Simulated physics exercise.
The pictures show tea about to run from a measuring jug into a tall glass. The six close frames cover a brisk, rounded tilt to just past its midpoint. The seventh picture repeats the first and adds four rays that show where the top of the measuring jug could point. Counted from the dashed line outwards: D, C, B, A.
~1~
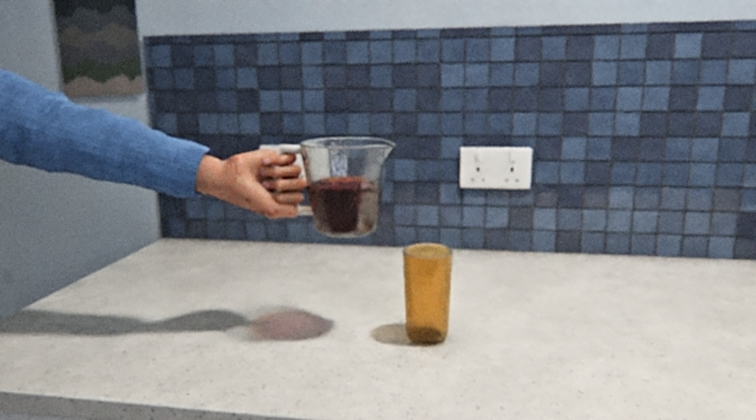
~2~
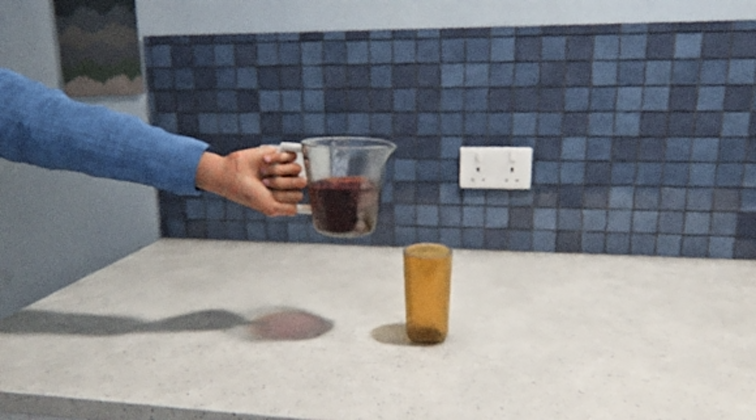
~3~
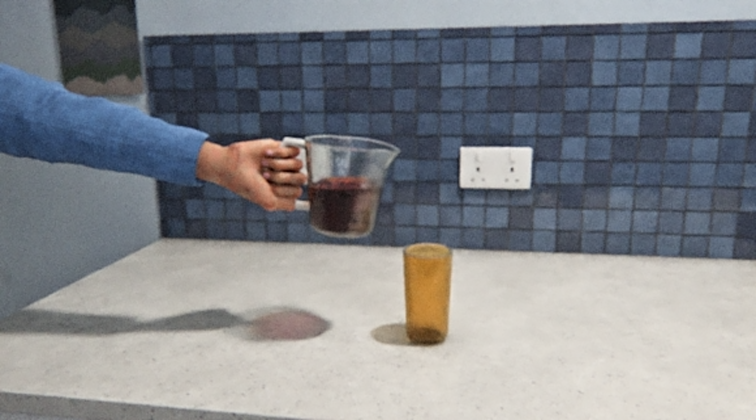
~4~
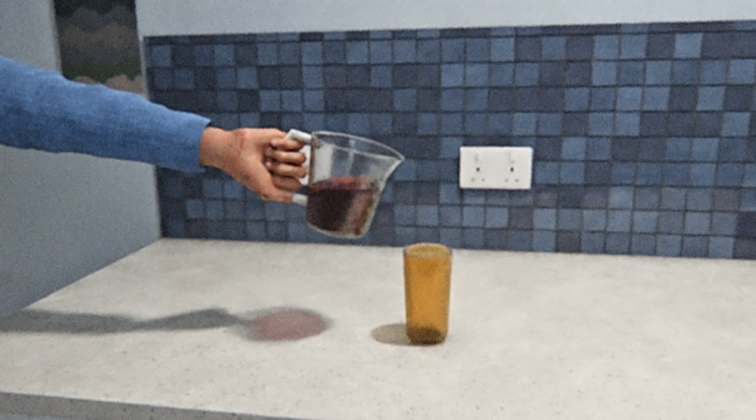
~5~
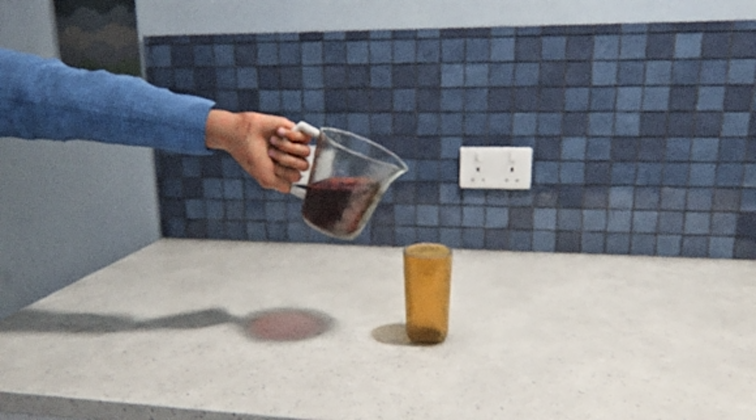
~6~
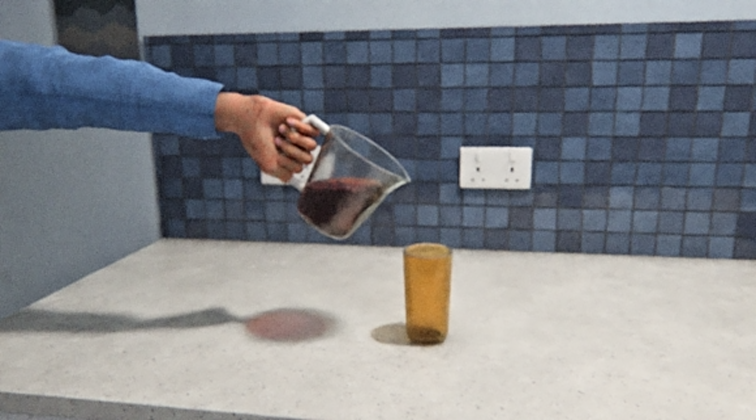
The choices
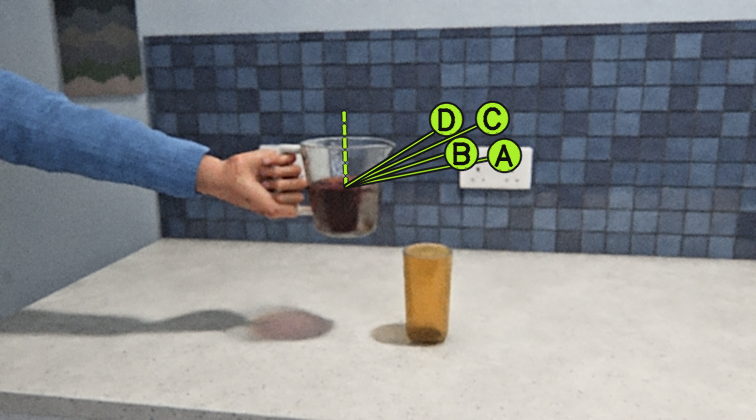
At the start, a hand in a blue sleeve holds a clear jug of dark red liquid upright, above and left of a tall amber glass on a pale counter. The hand then steadily tilts the jug rightward, its handle rising, while the glass stays still and no liquid leaves.
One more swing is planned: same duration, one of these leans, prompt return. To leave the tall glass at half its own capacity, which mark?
Tilt C does it best.
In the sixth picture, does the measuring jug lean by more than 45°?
No, it does not.
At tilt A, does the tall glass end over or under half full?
Over.
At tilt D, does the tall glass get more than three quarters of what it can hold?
No, less.
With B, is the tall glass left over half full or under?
Over.
In lime, A at (487, 159); B at (443, 154); C at (477, 125); D at (433, 132).
With A, the tall glass ends with about 87 % of what it can hold; 4 % of the tea is spilt.
With B, the tall glass ends with about 71 % of what it can hold.
With C, the tall glass ends with about 50 % of what it can hold.
With D, the tall glass ends with about 29 % of what it can hold.
